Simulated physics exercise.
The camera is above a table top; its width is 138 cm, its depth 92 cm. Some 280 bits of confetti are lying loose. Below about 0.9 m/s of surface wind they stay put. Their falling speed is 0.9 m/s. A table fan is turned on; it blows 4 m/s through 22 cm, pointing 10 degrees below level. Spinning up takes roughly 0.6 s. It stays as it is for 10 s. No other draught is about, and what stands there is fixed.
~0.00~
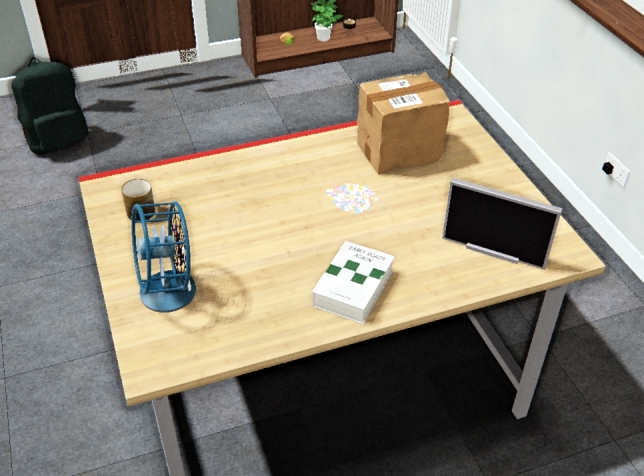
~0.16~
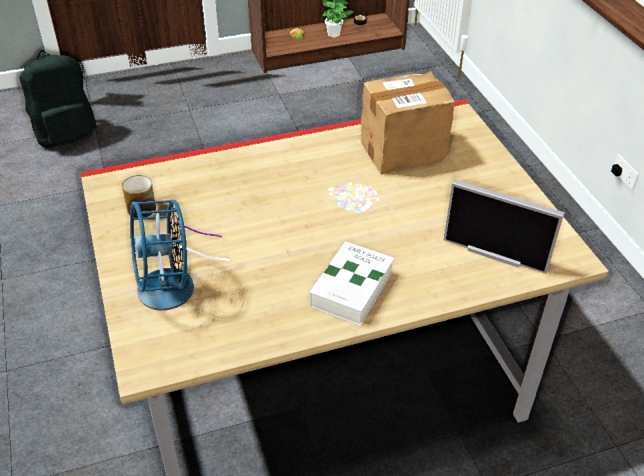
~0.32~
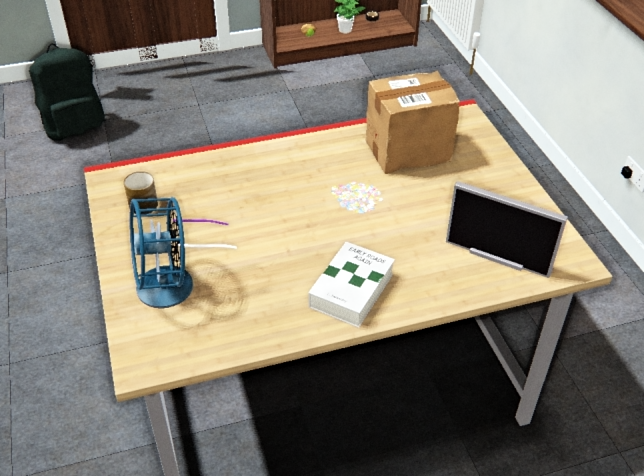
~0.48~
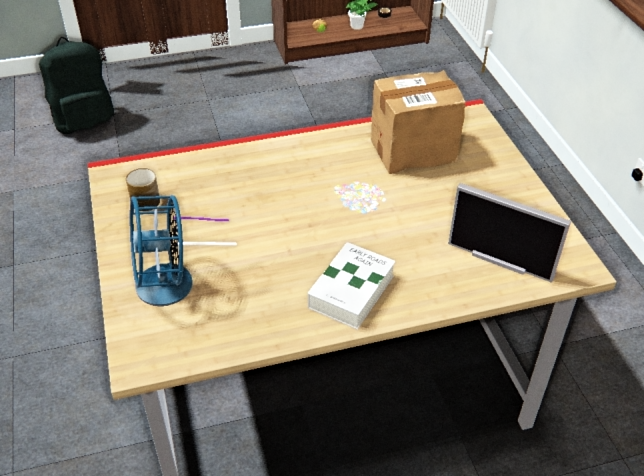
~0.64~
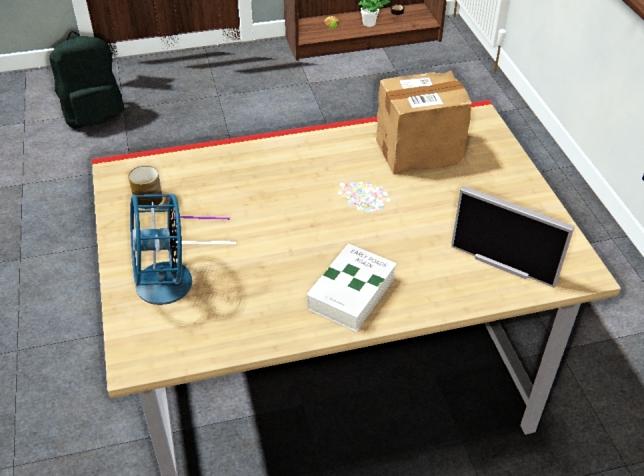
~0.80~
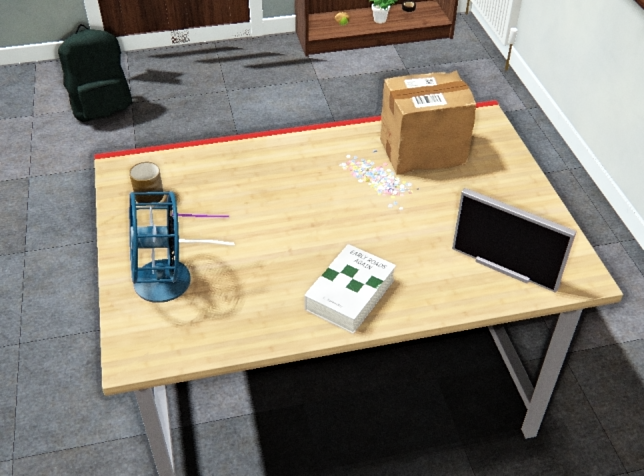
On a wooden table top, a blue fan's ribbons lifting and streaming before loose confetti shifts and scatters beside a cardboard box.
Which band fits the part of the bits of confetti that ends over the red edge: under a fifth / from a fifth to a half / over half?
The share over the red edge is more than half.
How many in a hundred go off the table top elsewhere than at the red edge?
Near 25 %.
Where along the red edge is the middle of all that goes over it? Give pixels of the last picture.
At about (363, 119).
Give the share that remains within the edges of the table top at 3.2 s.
Near 5 %.
After 2.0 s the count stands so, 68 % are over the red edge.
After 3.2 s the count stands so, 70 % are over the red edge.
After 5.5 s the count stands so, 72 % are over the red edge.
After 10.0 s, at the end, 72 % are over the red edge.
